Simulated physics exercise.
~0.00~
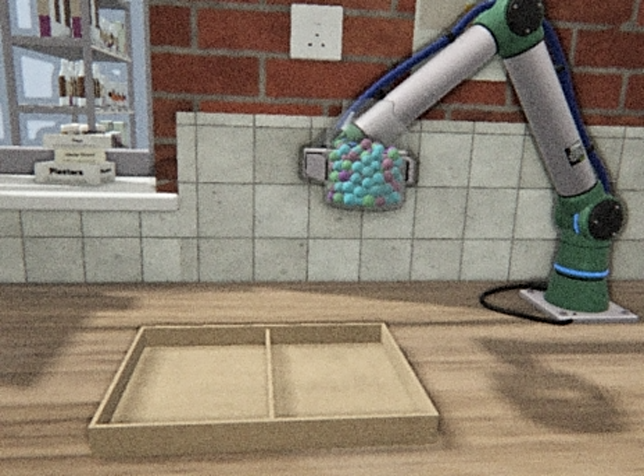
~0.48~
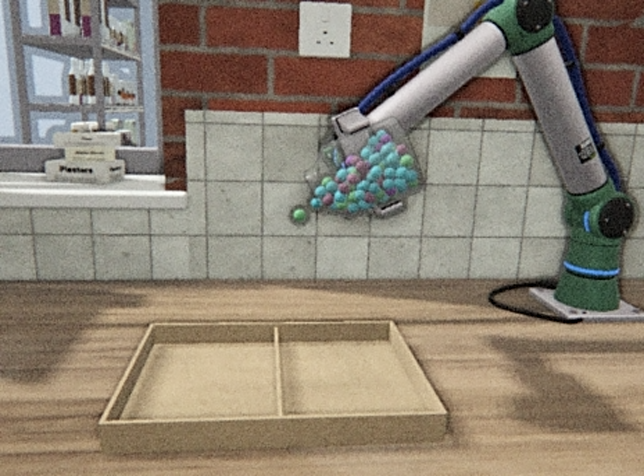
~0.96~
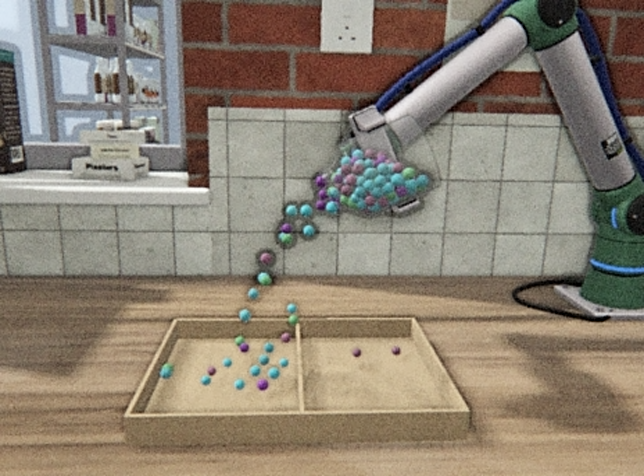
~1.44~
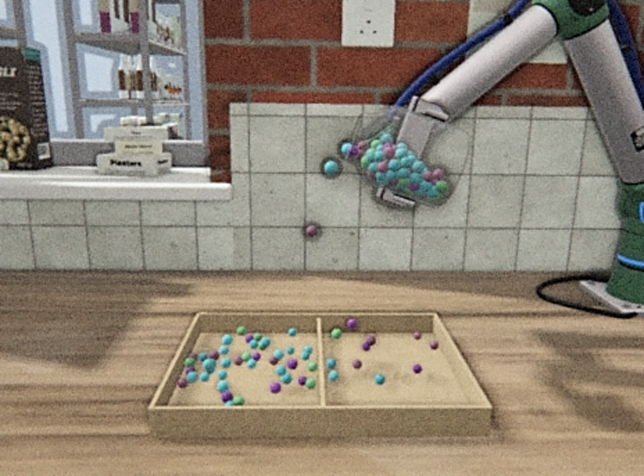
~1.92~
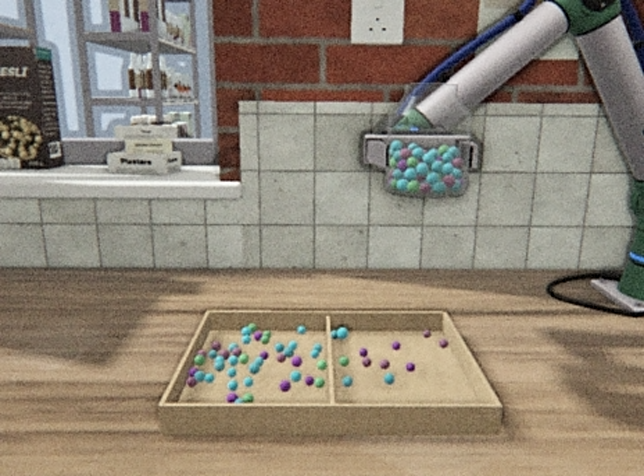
On a wooden counter, a robot arm tipping a clear jar, spilling colourful balls mostly into a divided tray's left side, then righting it.
